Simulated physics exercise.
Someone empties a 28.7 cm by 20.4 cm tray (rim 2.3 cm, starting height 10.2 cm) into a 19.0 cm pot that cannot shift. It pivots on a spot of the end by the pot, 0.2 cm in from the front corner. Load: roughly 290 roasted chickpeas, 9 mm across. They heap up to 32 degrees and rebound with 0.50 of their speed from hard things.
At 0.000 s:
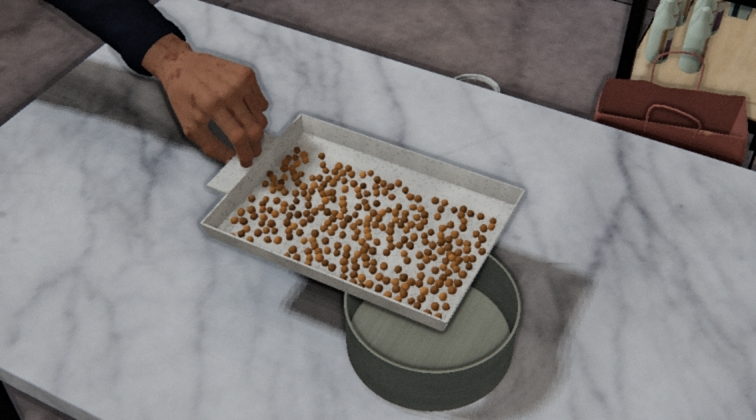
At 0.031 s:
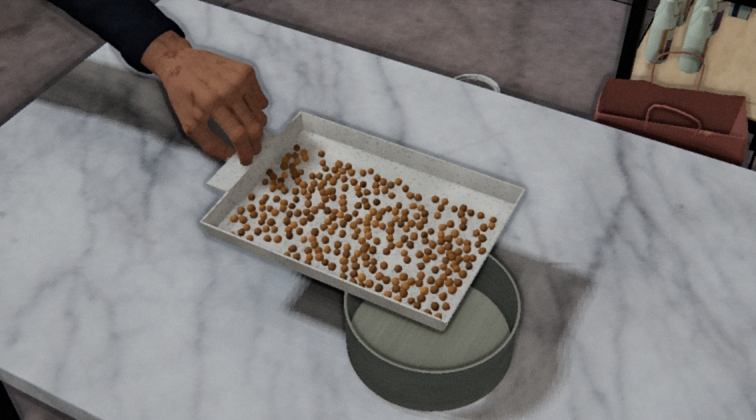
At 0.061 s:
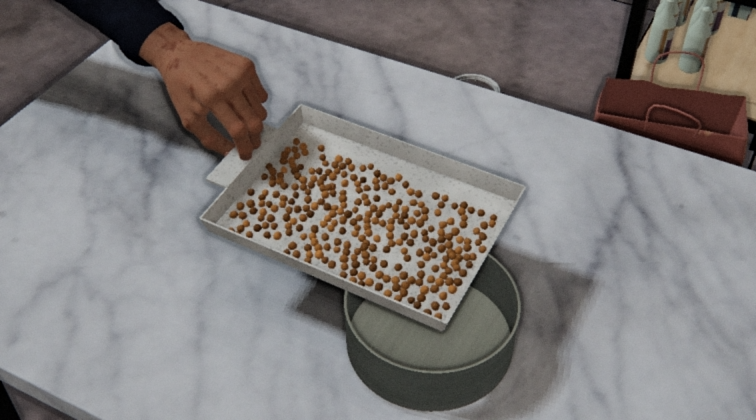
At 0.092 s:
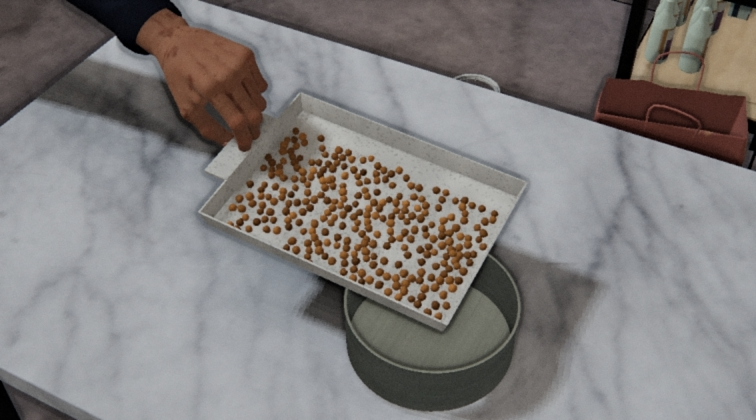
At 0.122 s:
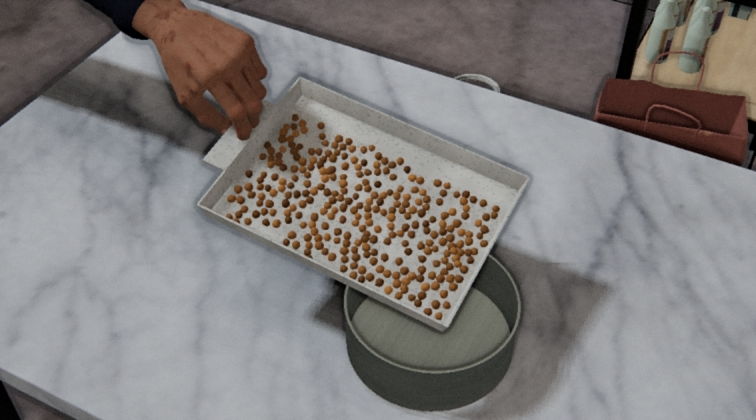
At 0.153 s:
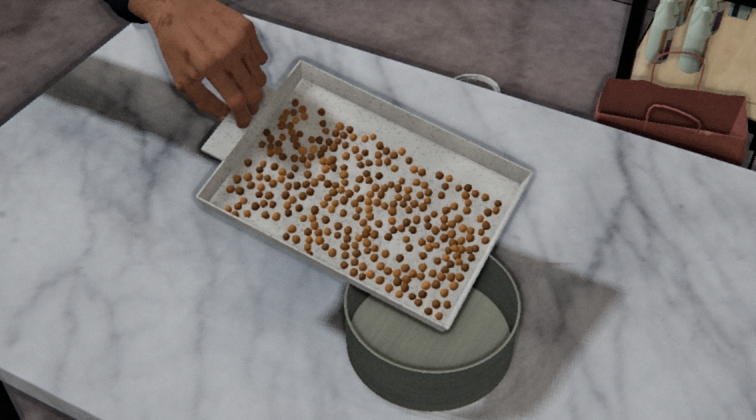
A hand raises the left end of a tray of roasted chickpeas above a pot.
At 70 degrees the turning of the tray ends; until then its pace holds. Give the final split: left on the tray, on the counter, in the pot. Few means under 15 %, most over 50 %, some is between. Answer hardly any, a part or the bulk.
Tray: A part, counter: The bulk, pot: Hardly any.
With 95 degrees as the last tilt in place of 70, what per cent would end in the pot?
It would be near 0 per cent.
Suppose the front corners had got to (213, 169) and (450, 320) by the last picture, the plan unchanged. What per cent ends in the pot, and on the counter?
Pot 10, counter 55.
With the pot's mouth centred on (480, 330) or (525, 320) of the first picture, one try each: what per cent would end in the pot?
Some 30 and 5 per cent.
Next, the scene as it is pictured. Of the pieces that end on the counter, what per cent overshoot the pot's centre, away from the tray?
Roughly 100 per cent.
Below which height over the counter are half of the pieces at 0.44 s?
About 20 cm.
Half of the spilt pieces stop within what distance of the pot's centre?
About 18 cm.
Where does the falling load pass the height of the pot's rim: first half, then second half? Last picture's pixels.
First near (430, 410), later near (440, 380).
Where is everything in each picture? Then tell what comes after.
Tray tilt 0 degrees, front corners at (208, 222) and (443, 316); middle of the pieces at (367, 225); pot at (432, 300), in the first frame.
Tray tilt 1 degrees, front corners at (208, 220) and (444, 316); middle of the pieces at (367, 224), in the second frame.
Tray tilt 3 degrees, front corners at (207, 217) and (444, 317); middle of the pieces at (367, 221), in the third frame.
Tray tilt 6 degrees, front corners at (206, 210) and (444, 318), lowest corner right front; middle of the pieces at (367, 215), in the fourth frame.
Tray tilt 10 degrees, front corners at (205, 203) and (445, 320), lowest corner right front; middle of the pieces at (368, 209), in the fifth frame.
Tray tilt 16 degrees, front corners at (203, 195) and (446, 322), lowest corner right front; middle of the pieces at (369, 202); pot at (432, 300). Its pace works out near 170 degrees a second, in the sixth frame.
Then, at 0.32 s, tilt 44 degrees; the tray holds 100 %, the pot 0 %.
Then, at 0.44 s, tilt 64 degrees; the tray holds 100 %, the pot 0 %.
After 0.68 s, tilt 70 degrees; the tray holds 60 %, the pot 0 %.
By 1.7 s all is still; tray 35 %, counter 65 %, pot 0 %.
